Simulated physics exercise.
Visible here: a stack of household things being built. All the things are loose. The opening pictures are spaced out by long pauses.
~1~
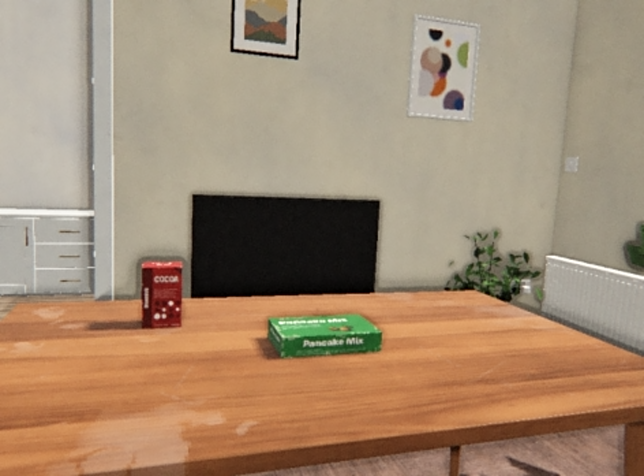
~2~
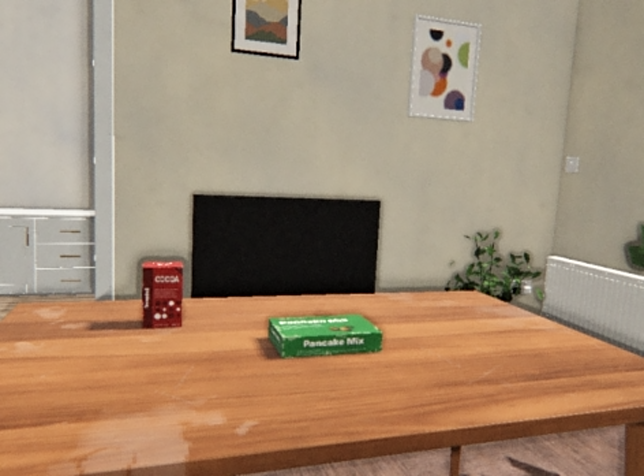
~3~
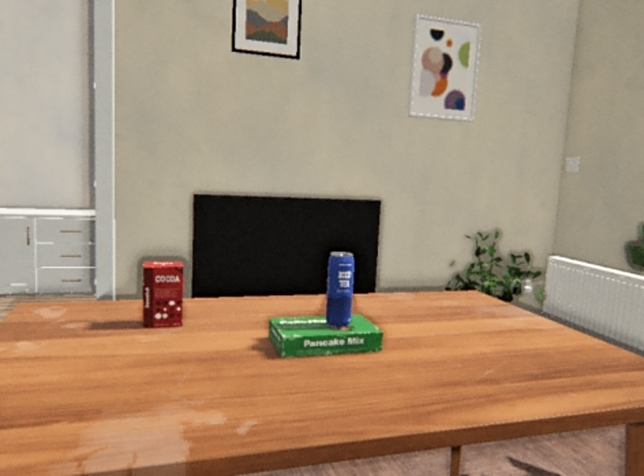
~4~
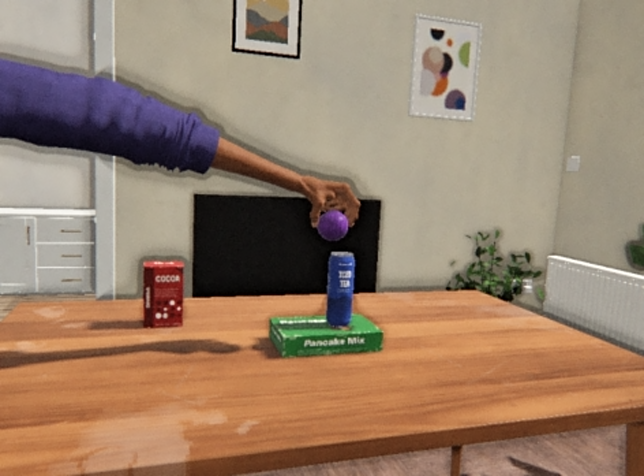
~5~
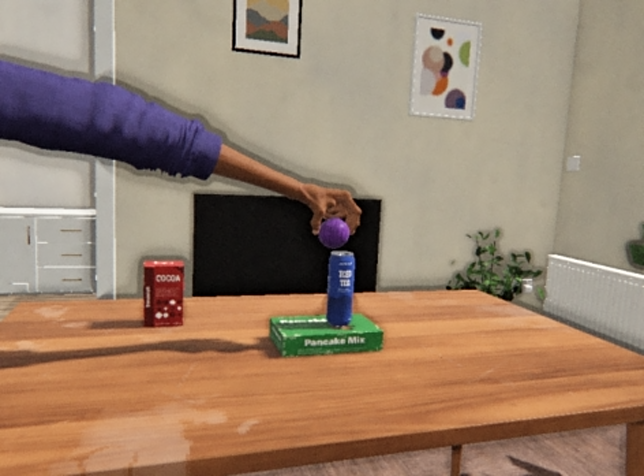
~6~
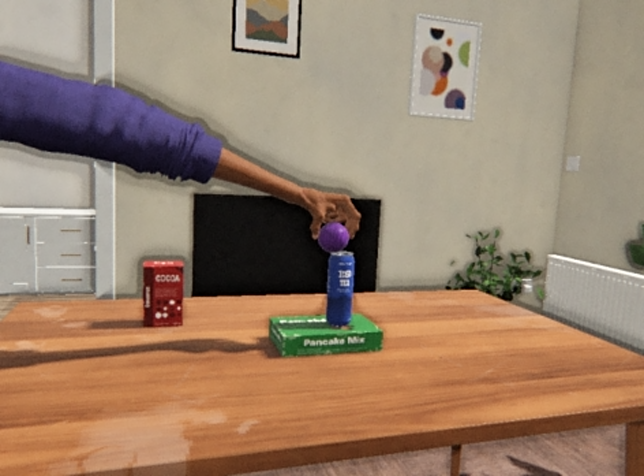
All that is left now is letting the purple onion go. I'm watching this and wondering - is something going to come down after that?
It stands.
Then, 0.30 s later than the last frame, all is still.
Then, 0.70 s later than the last frame, purple onion resting near (333, 238).
When it is over, all 4 as before. End places, in pixels of the last picture, purple onion near (333, 238). The pile holds.
